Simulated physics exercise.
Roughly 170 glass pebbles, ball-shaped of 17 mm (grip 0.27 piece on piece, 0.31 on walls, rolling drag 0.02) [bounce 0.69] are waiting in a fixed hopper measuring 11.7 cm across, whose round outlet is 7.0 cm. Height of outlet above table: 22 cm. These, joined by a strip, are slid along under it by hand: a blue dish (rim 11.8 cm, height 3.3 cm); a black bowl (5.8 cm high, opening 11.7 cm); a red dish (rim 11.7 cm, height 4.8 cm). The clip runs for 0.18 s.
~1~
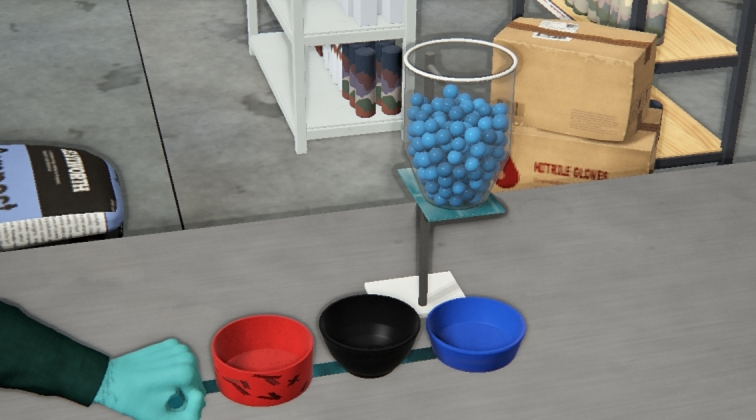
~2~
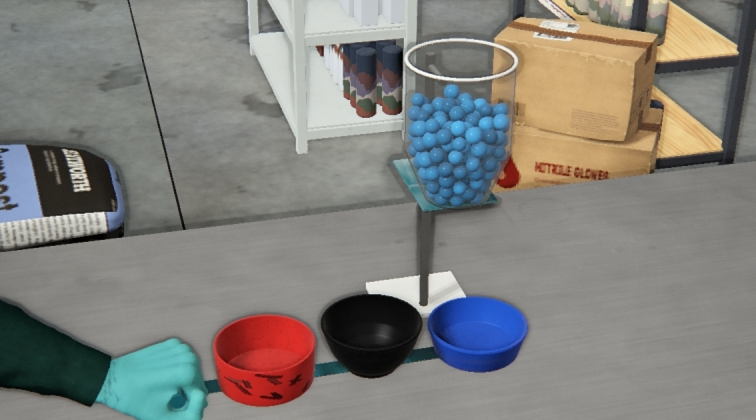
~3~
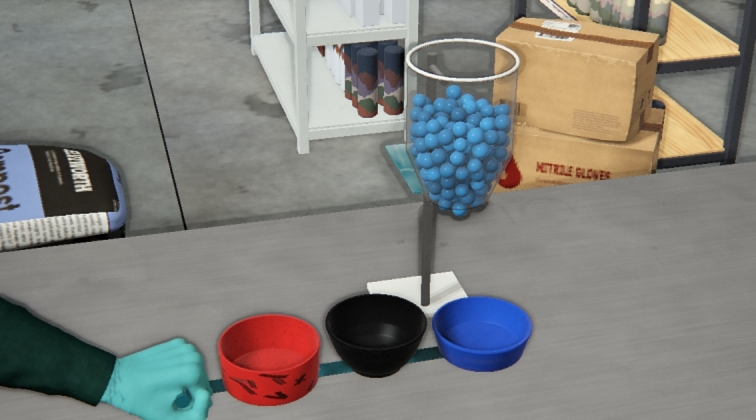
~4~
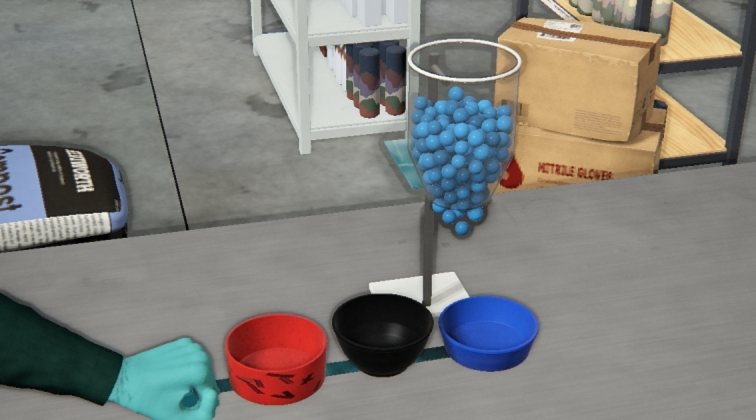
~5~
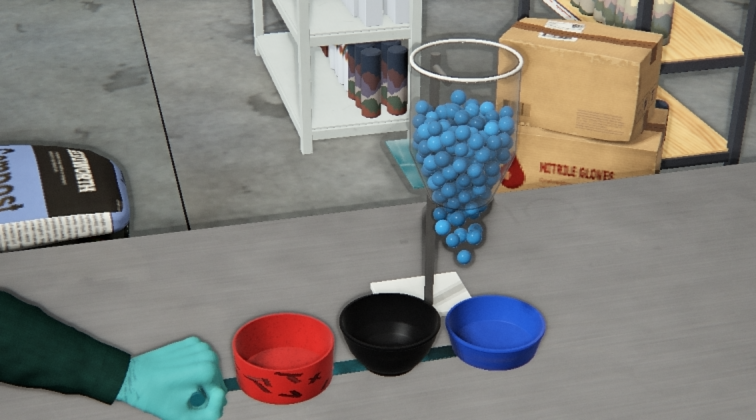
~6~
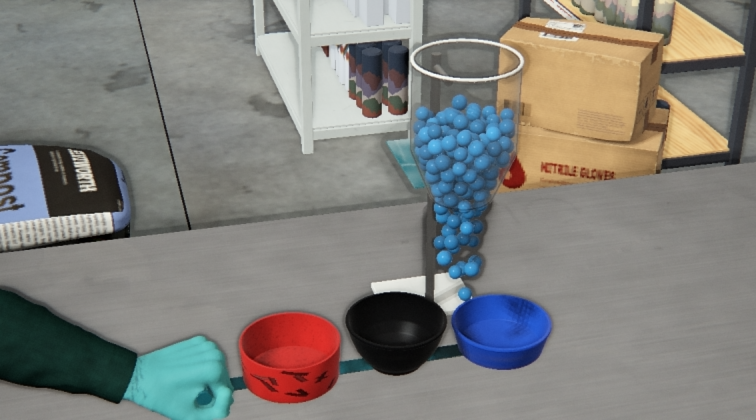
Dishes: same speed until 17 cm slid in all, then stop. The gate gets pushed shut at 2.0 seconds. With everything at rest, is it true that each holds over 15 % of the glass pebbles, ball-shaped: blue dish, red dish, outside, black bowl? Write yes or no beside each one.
Blue dish no, red dish no, outside yes, black bowl yes.
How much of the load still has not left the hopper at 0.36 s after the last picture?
Around 15 percent of the load.
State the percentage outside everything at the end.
About 30 percent.
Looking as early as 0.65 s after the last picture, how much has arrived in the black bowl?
Share at that time: Near 65 per cent.
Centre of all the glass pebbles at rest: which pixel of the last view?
Their centre ends up around (511, 316) in the last view.
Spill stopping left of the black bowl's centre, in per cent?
Something like 30 in a hundred.
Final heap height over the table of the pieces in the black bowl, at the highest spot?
I'd say close to 8.0 cm.
Then, 0.36 s after the last picture, hopper 15 %, black bowl 45 %, outside 15 %, blue dish 5 %, in the air 25 %; middle of all pieces on or above the table near (469, 290).
Then, 0.65 s after the last picture, black bowl 65 %, outside 25 %, blue dish 5 %, in the air 5 %; middle of all pieces on or above the table near (505, 327).
Then, 0.92 s after the last picture, black bowl 65 %, outside 30 %; middle of all pieces on or above the table near (522, 320).
Then, 1.18 s after the last picture, black bowl 65 %, outside 30 %; middle of all pieces on or above the table near (519, 320).
In the end, hopper 0 %, black bowl 65 %, outside 30 %, red dish 0 %, blue dish 5 %.
